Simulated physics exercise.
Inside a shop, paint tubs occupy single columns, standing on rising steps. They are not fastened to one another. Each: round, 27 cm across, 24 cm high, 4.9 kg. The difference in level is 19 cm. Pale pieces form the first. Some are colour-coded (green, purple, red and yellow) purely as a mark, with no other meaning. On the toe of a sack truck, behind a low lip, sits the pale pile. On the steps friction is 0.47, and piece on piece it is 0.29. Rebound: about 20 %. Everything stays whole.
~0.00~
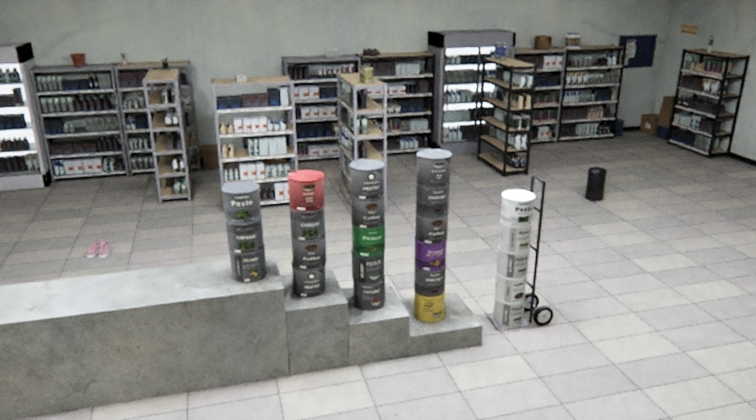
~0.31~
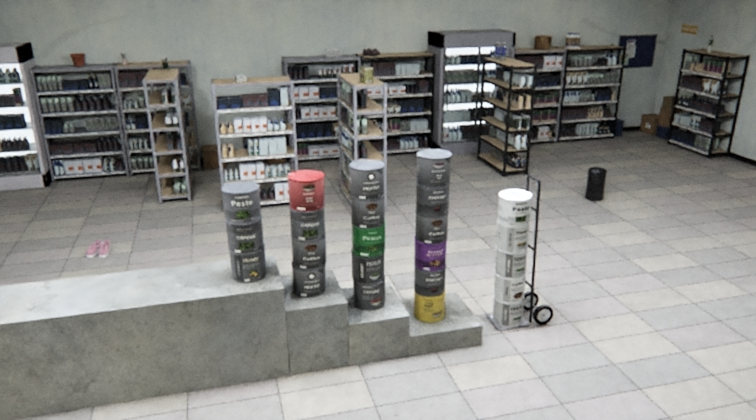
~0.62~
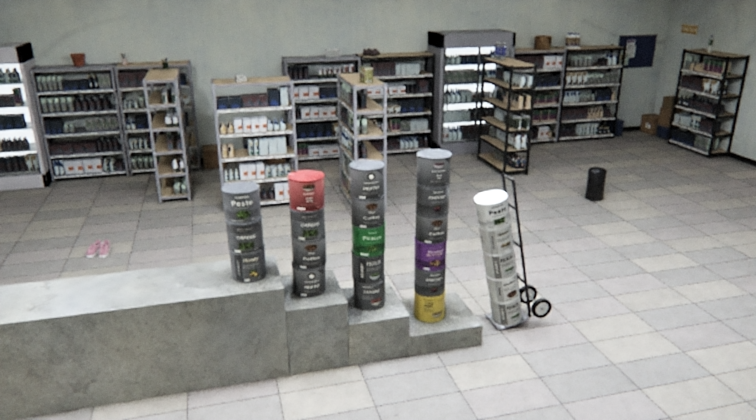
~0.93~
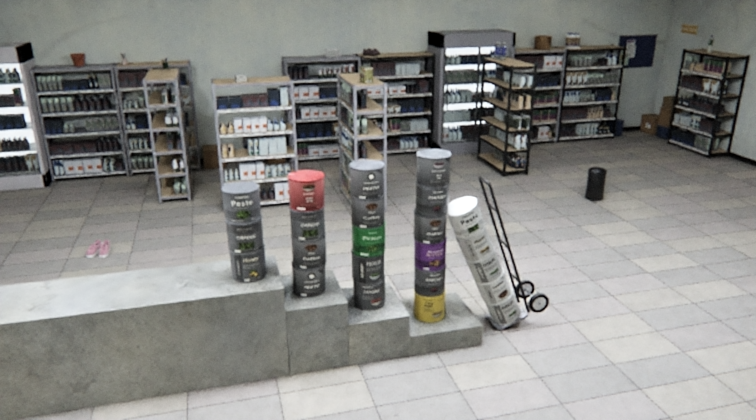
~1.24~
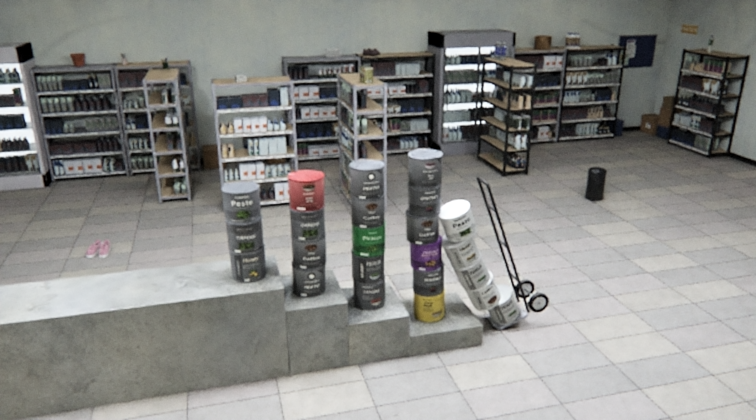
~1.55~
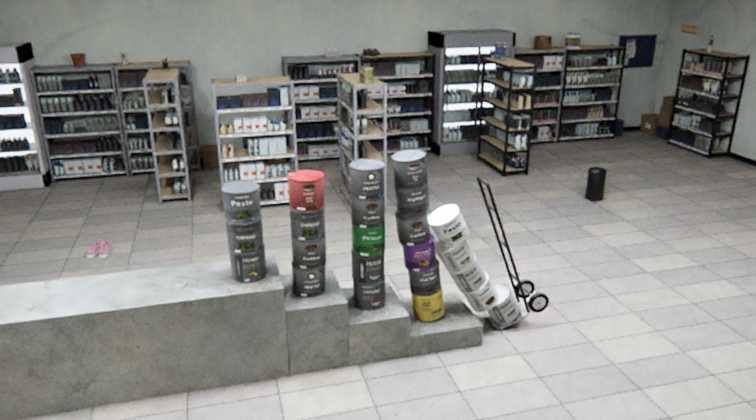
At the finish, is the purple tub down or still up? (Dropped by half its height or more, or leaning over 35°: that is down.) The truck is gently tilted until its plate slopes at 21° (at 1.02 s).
It is down.
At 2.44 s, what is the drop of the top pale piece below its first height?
About 20 cm.
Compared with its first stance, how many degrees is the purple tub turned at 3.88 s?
Something like 100°, more or less.
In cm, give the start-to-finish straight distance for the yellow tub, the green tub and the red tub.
Start to finish, close to yellow 20, green 30, red 30 centimetres.
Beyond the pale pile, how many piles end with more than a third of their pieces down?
By my count, 1.
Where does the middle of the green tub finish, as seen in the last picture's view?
Look near (334, 243) in the final frame.
After 2.44 s, 4 of the pale pile down; none of the 18 other tubs down, 13 disturbed; purple tub 22° from how it stood; yellow tub 22° from how it stood.
After 3.88 s, 4 of the pale pile down; 5 of the 18 other tubs down; purple tub on its side; yellow tub 28° from how it stood.
After 5.34 s, 4 of the pale pile down; 5 of the 18 other tubs down; purple tub on its side; green tub 19° from how it stood.
In the end (5.9 s), 4 of the pale pile down; 5 of the 18 other tubs down; purple tub on its side; green tub 18° from how it stood; red tub 7° from how it stood. From the last view, middles, purple tub near (350, 260), green tub near (334, 243).
